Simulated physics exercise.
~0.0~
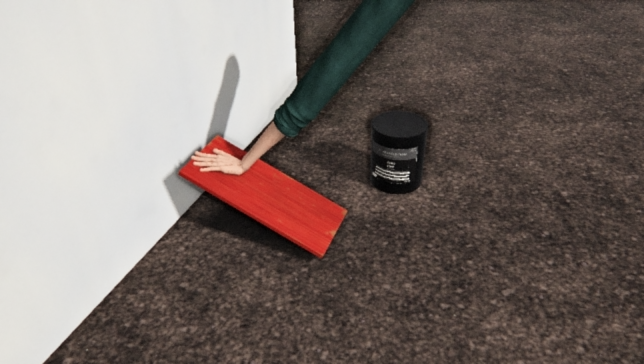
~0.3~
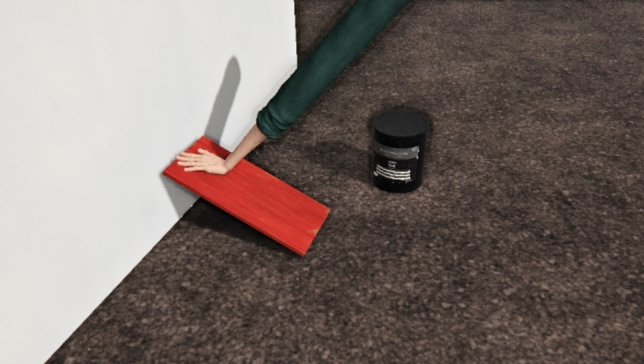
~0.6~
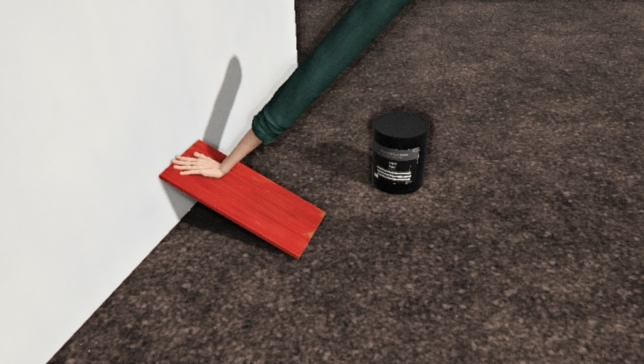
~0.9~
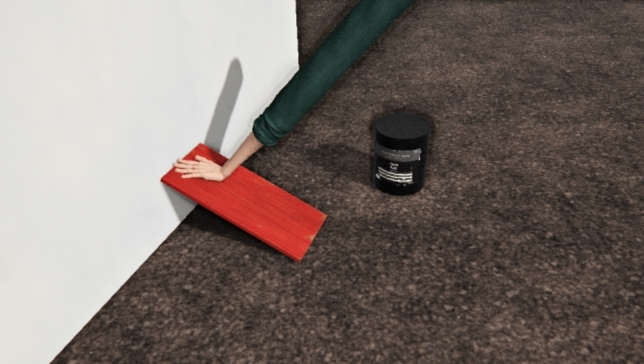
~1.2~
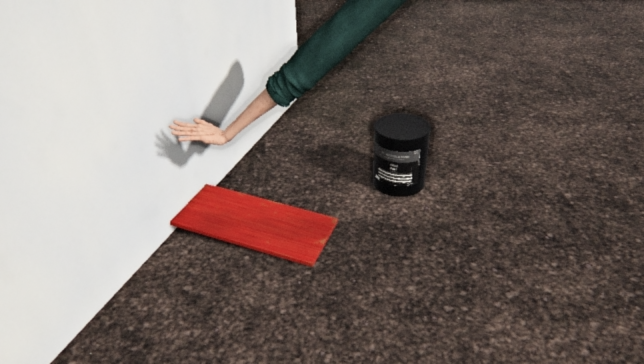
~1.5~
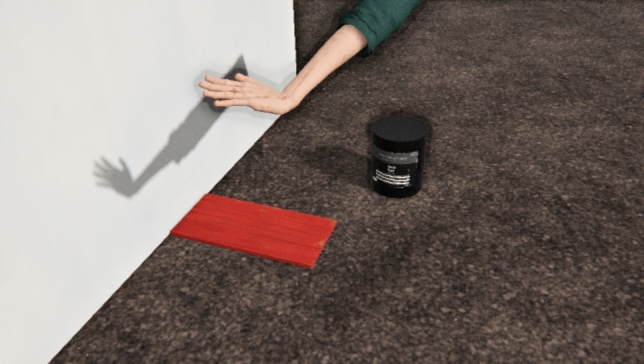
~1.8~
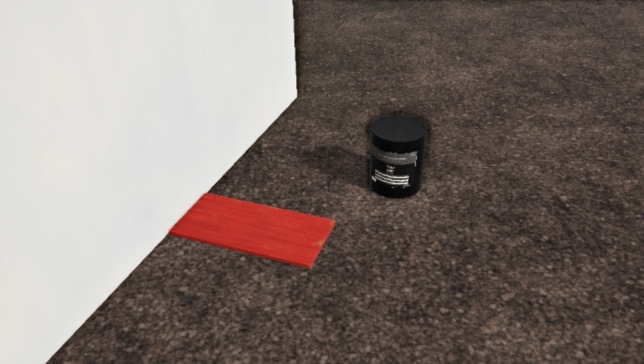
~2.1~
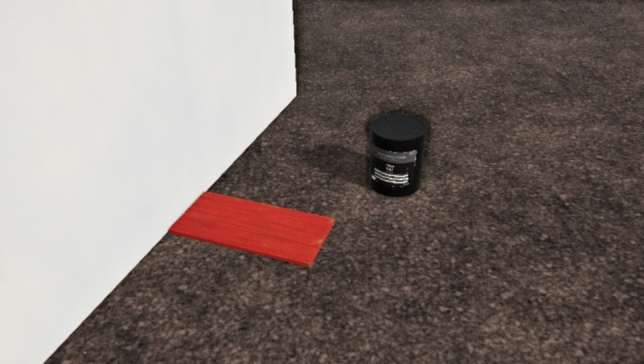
Against a white wall, a hand releases a leaning red board, which drops flat.
